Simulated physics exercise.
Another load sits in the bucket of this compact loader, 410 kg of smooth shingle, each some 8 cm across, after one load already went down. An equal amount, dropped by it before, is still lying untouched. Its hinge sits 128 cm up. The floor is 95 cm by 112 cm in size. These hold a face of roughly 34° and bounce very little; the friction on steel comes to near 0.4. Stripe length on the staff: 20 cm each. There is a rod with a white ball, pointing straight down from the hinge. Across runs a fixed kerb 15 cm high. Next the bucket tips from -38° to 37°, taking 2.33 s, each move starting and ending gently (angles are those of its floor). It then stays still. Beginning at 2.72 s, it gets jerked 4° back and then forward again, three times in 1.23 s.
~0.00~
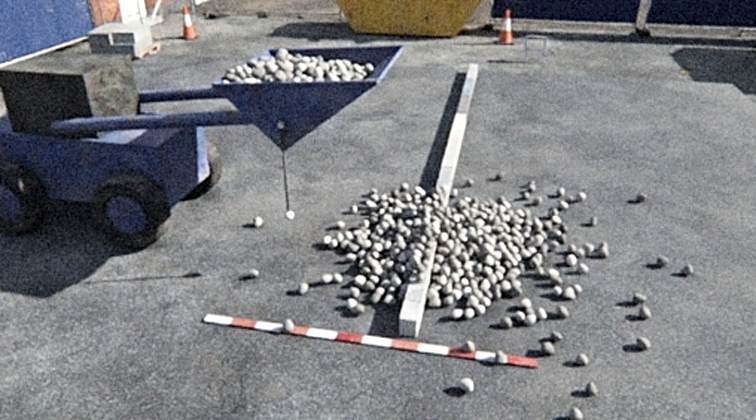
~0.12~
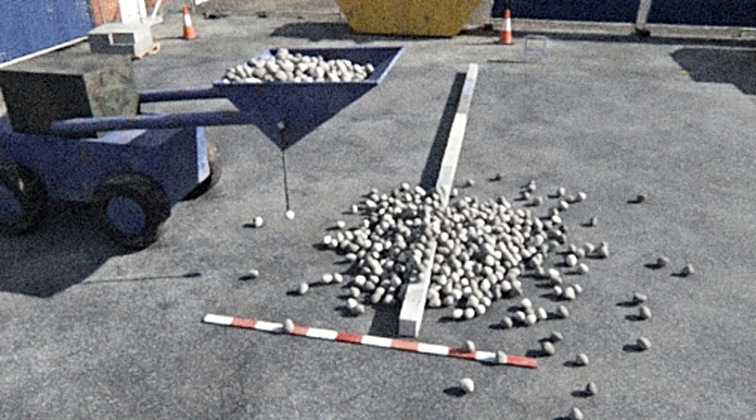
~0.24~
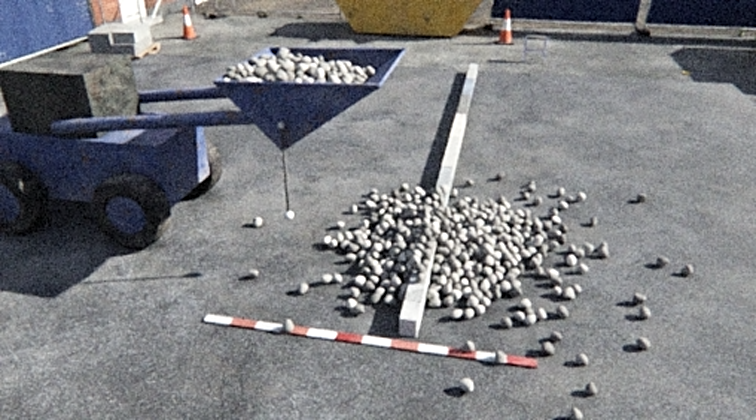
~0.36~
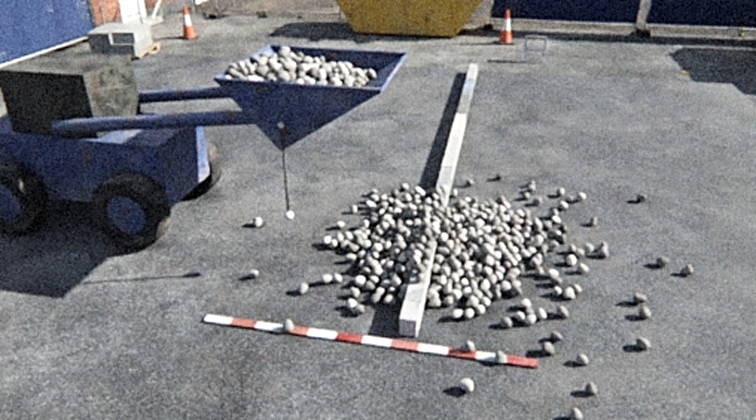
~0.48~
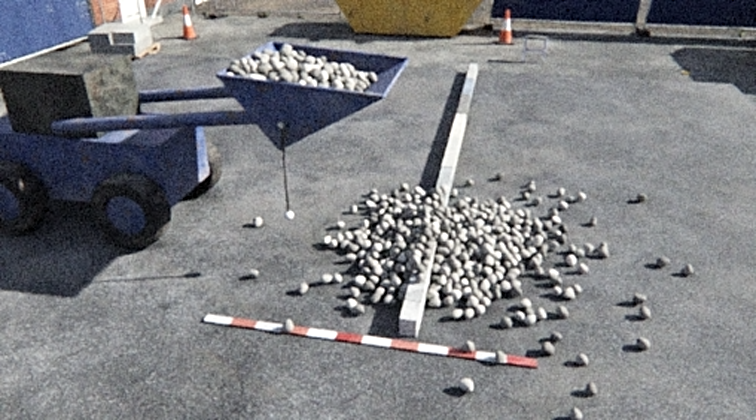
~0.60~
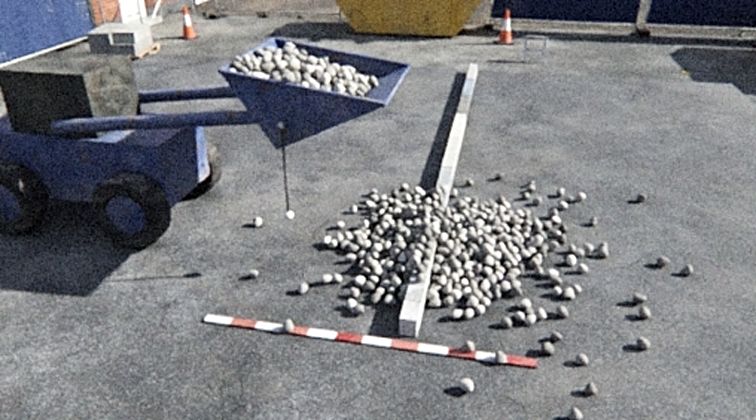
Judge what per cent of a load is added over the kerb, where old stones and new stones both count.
The amount added is about 36 per cent of a load.
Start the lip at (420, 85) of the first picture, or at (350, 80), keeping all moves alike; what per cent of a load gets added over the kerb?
Near 85 per cent from the first place, 10 from the second.
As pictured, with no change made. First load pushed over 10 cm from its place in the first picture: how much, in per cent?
I'd say roughly 15 per cent of them.
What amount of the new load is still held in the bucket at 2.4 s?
About 15 per cent.
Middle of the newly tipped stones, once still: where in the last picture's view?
Their middle rests near (416, 228).
After 1.8 s the floor is at 25°; in per cent of one load, 91 in the bucket, 55 on this side of the kerb, 54 over the kerb; the foremost stones are at (640, 268).
After 2.4 s the floor is at 37°; in per cent of one load, 13 in the bucket, 115 on this side of the kerb, 72 over the kerb; the foremost stones are at (640, 268).
After 4.4 s the floor is at 37°; in per cent of one load, 0 in the bucket, 110 on this side of the kerb, 90 over the kerb; the foremost stones are at (640, 268).
After 7.1 s the floor is at 37°; in per cent of one load, 0 in the bucket, 110 on this side of the kerb, 90 over the kerb; the foremost stones are at (640, 268). Net gain over the kerb, 36.
